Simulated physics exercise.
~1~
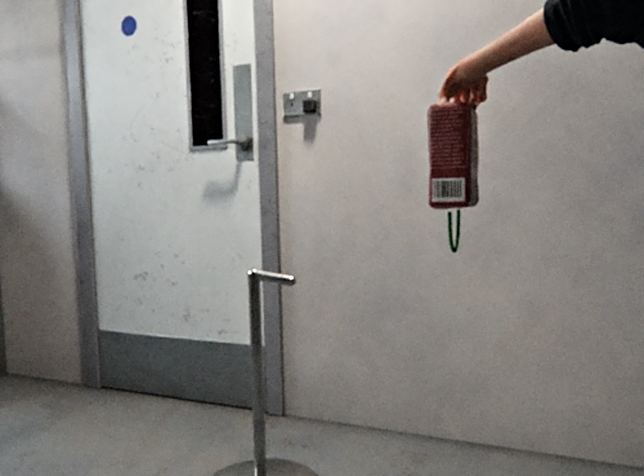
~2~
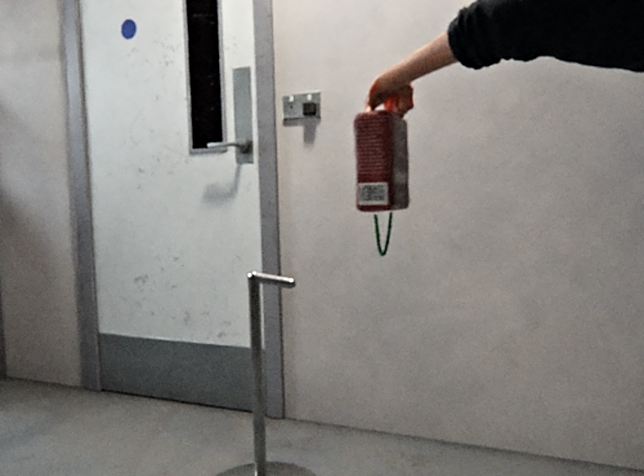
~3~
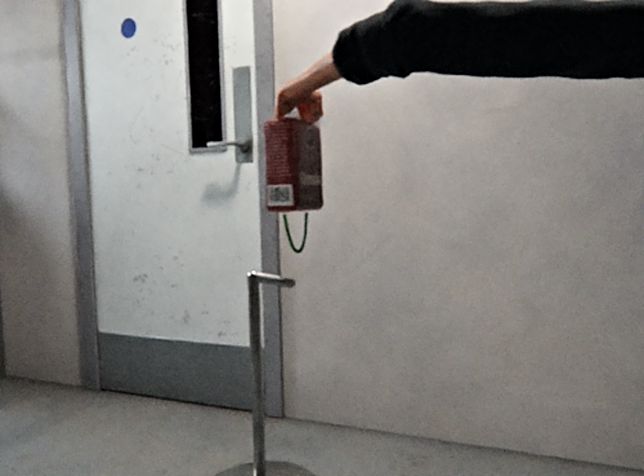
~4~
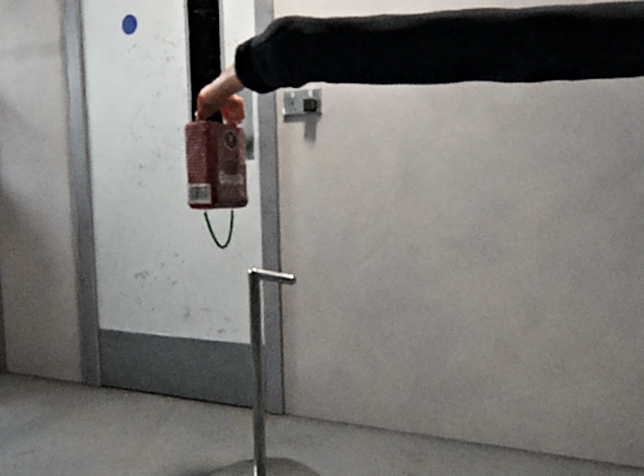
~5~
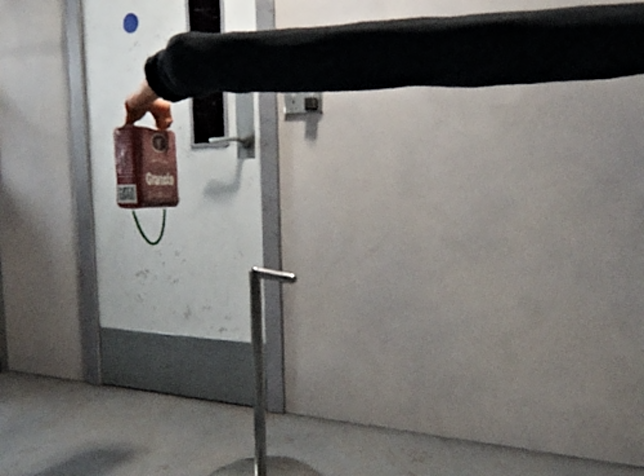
In this clip, a hand holds a red sack with a green cord loop hanging beneath it and carries it leftward above a metal stand near a white door, passing over the post without the loop catching and ending to its left.
